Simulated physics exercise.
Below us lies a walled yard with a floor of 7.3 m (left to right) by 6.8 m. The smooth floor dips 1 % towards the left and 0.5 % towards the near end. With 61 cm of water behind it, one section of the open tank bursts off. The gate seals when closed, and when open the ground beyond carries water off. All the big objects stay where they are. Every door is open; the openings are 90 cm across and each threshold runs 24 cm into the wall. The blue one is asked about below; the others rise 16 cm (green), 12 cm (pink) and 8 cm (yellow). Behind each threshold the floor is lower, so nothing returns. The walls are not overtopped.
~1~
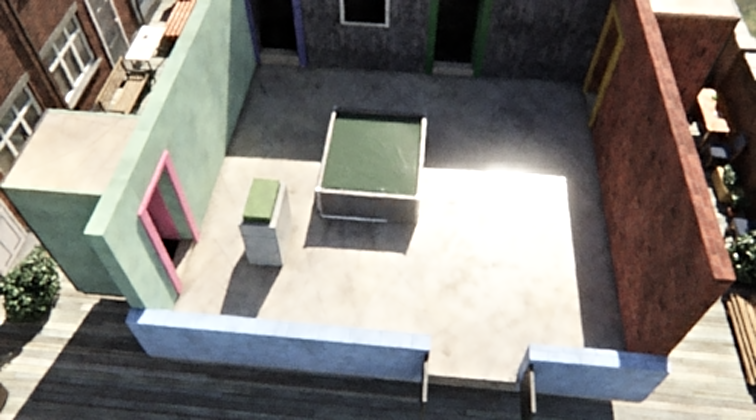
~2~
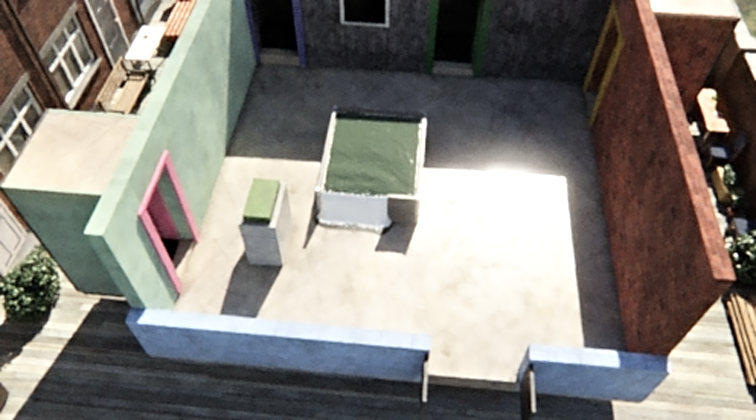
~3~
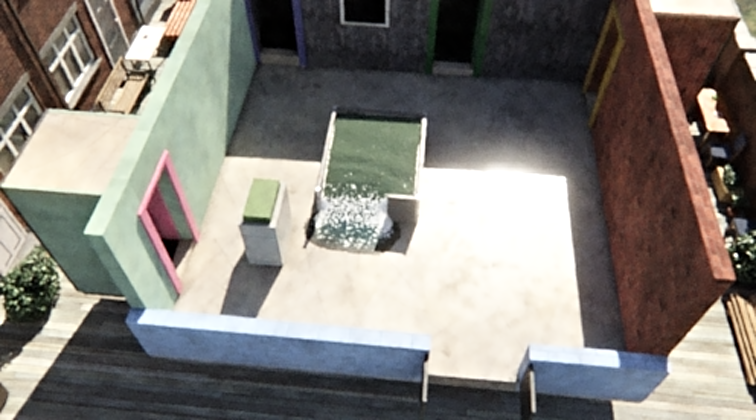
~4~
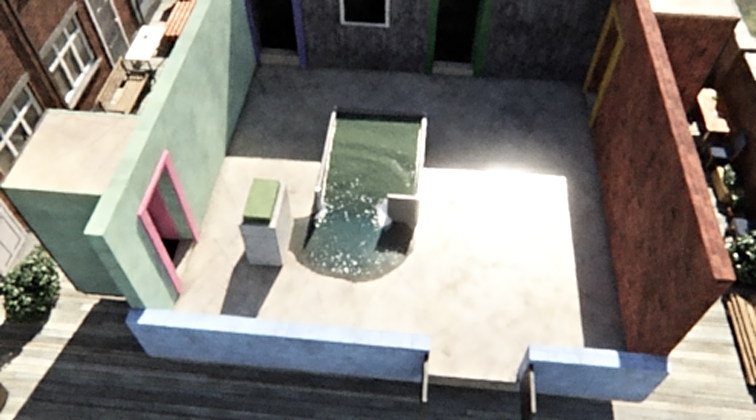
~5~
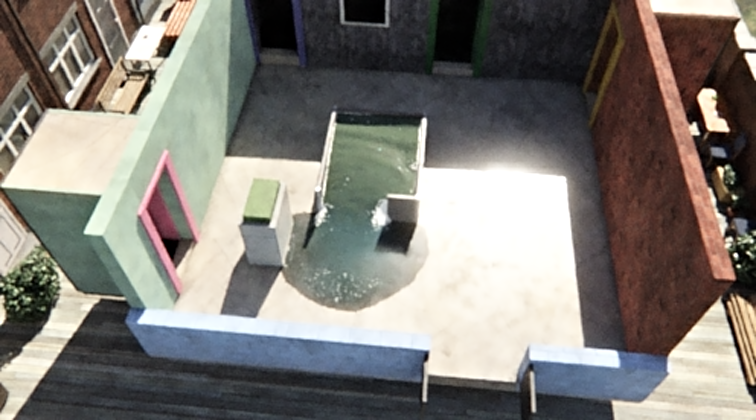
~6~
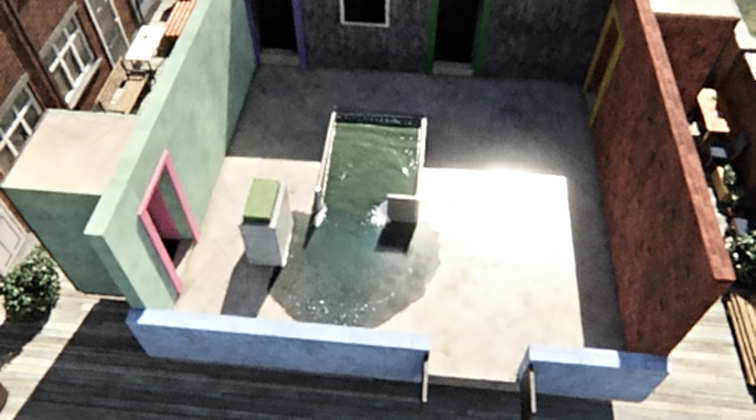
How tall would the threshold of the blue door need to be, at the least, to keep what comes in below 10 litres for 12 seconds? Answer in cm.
About 9.5 cm.
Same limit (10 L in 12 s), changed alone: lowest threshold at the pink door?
Roughly 11.5 cm at pink.
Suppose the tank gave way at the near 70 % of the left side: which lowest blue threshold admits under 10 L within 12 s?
Some 19 cm.
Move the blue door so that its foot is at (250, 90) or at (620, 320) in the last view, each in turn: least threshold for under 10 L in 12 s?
Roughly 8.0 and 7.5 cm.
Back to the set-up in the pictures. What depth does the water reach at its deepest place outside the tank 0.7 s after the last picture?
Up to some 34 cm.
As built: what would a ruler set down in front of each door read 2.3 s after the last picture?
Depths in cm: Green 0, blue 0, pink 13, yellow 0.
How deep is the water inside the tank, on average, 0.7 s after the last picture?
About 38 cm.
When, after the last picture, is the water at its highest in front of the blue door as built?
Around 5.5 s.
Then, 0.7 s after the last picture water covers 15 % of the floor, deepest (34 cm) near (265, 344); it has not reached the blue door.
Then, 2.3 s after the last picture water covers 30 % of the floor, deepest (34 cm) near (165, 335); it has not reached the blue door.
Then, 11.3 s after the last picture water covers 95 % of the floor, deepest (8 cm) near (165, 335); 6 cm at the blue door, 0 litres in over its 25 cm threshold.
At the blue door as built, the water peaked near 13 cm, 5.3 s after the last picture.
Run again over the same 12 s with other heights there, 18 litres in over 8.5 cm, 1 litre over 11.5 cm. The limit of 10 litres is kept from about 9.5 cm up.
